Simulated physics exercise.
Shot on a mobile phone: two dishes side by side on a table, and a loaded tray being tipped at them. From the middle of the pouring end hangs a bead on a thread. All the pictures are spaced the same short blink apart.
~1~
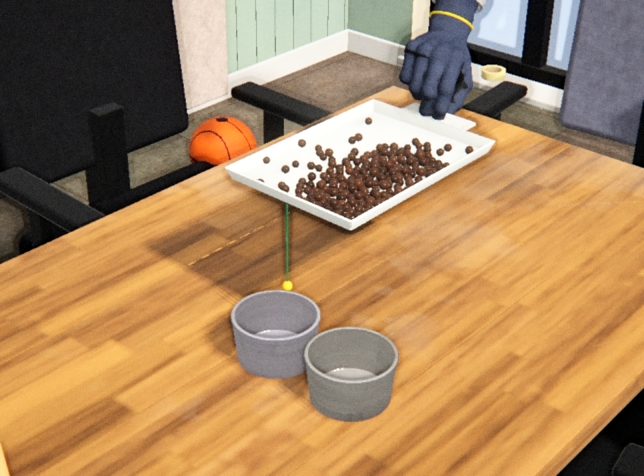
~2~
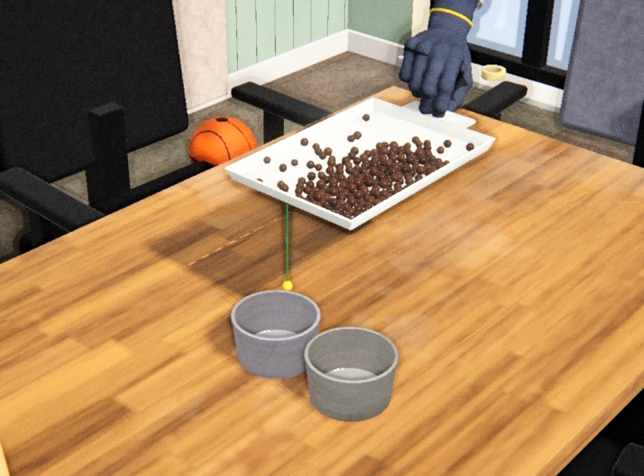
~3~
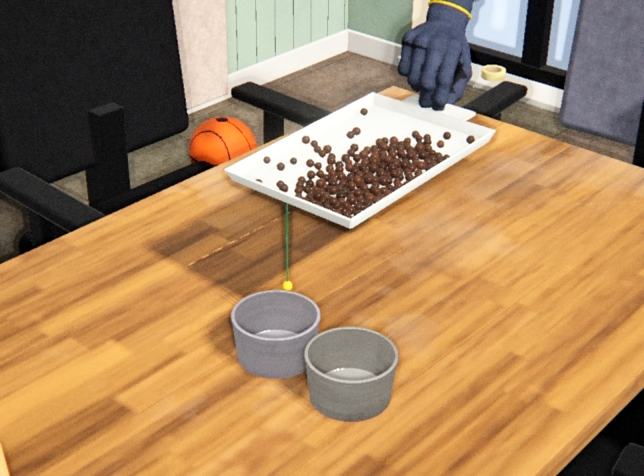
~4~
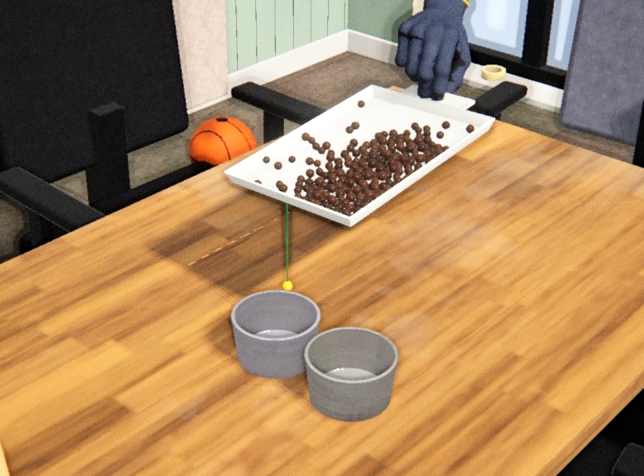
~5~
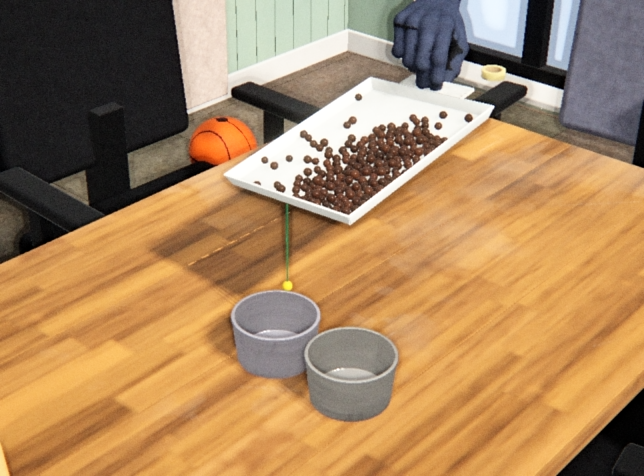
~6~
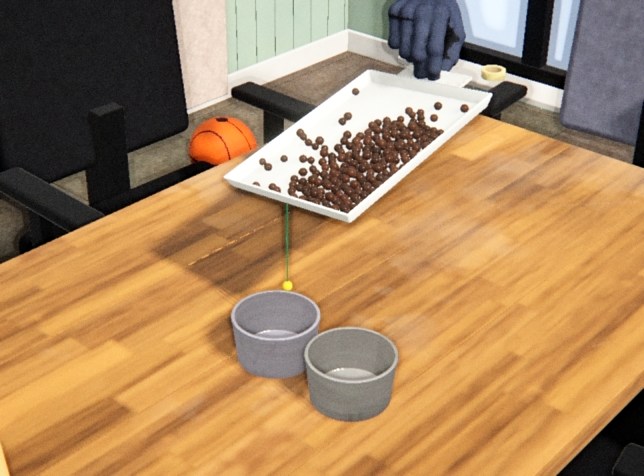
The clip shows a dark-gloved hand holding a white tray of brown balls above a wooden table with two grey dishes, slowly tilting it slightly toward its left corner as some of the balls shift a little.
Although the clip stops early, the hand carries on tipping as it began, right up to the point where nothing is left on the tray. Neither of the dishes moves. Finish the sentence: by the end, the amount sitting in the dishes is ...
... less than a third of what the tray held.
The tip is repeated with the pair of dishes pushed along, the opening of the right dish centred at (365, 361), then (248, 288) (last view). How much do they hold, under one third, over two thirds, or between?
In order of the places: Below one third, then beyond two thirds.
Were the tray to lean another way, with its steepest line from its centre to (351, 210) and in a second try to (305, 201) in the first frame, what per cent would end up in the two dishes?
In order: About 90, then 70 percent.
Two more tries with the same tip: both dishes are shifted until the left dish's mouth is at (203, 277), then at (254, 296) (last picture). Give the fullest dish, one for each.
In turn: The dish on the left-hand side, then the dish on the left-hand side.
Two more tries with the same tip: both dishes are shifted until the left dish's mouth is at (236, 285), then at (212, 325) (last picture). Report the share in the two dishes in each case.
Roughly 70 per cent, and 0 per cent.
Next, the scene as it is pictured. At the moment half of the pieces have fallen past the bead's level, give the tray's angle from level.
It has tipped about 65 degrees.
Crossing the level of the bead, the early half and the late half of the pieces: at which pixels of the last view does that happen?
About (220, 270), and after that about (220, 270).
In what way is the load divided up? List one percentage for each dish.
I'd say the left dish holds some 10 % and the right dish some 0 %.
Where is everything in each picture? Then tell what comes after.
In the first frame, corners of the pouring end at (233, 167) and (351, 218), level; middle of the load at (370, 181), chocolate balls; left dish at (246, 350); right dish at (322, 392); bead on its thread at (287, 286).
In the second frame, corners of the pouring end at (232, 168) and (351, 218), level; middle of the load at (370, 180).
In the third frame, corners of the pouring end at (232, 169) and (350, 216), tipped barely, lowest at the left corner; middle of the load at (370, 177).
In the fourth frame, corners of the pouring end at (232, 171) and (349, 214), tipped a little, lowest at the left corner; middle of the load at (372, 164).
In the fifth frame, corners of the pouring end at (231, 173) and (348, 213), tipped a little, lowest at the left corner; middle of the load at (368, 168), a stray few on the move.
In the sixth frame, corners of the pouring end at (231, 175) and (347, 211), tipped a little, lowest at the left corner; middle of the load at (367, 156), about a quarter on the move; left dish at (246, 350); right dish at (322, 392).
Soon, tray tipped steeply; about two thirds on the tray; a stray few in the left dish; about a quarter outside both; about a quarter in the air.
A while on, tray tipped right over; a small part in the left dish; most outside both; a stray few in the air.
Towards the end, tray tipped past a quarter turn; a small part in the left dish; most outside both.
Finally, tray tipped past a quarter turn; none in the right dish; a small part in the left dish; most outside both.
